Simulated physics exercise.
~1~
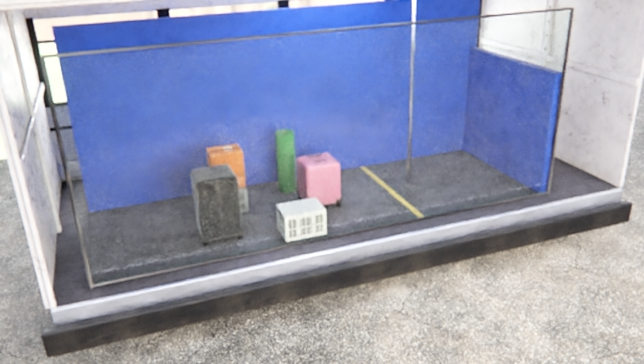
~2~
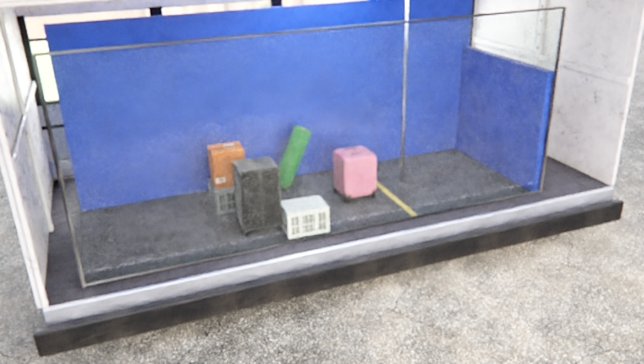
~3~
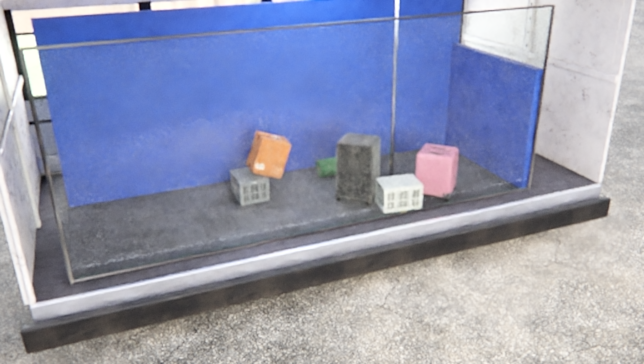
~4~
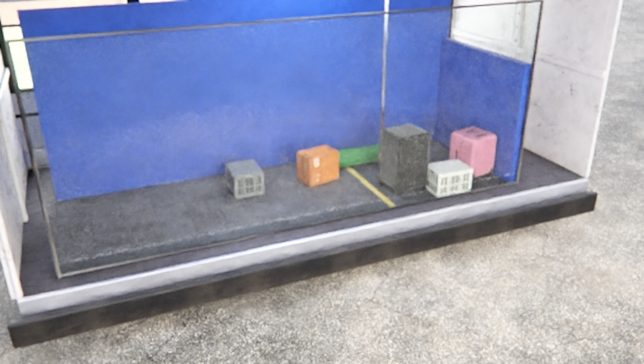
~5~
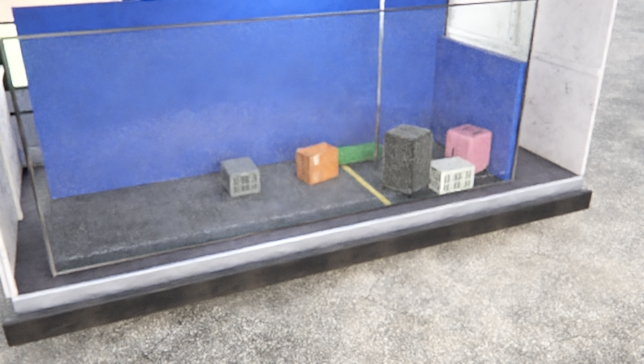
In a blue-walled shuttle bay, wheeled cases and a white crate slide right past a yellow line while a green roll topples and an orange pack tumbles off a grey crate; the roll ends beyond the line, the pack and grey crate short of it.
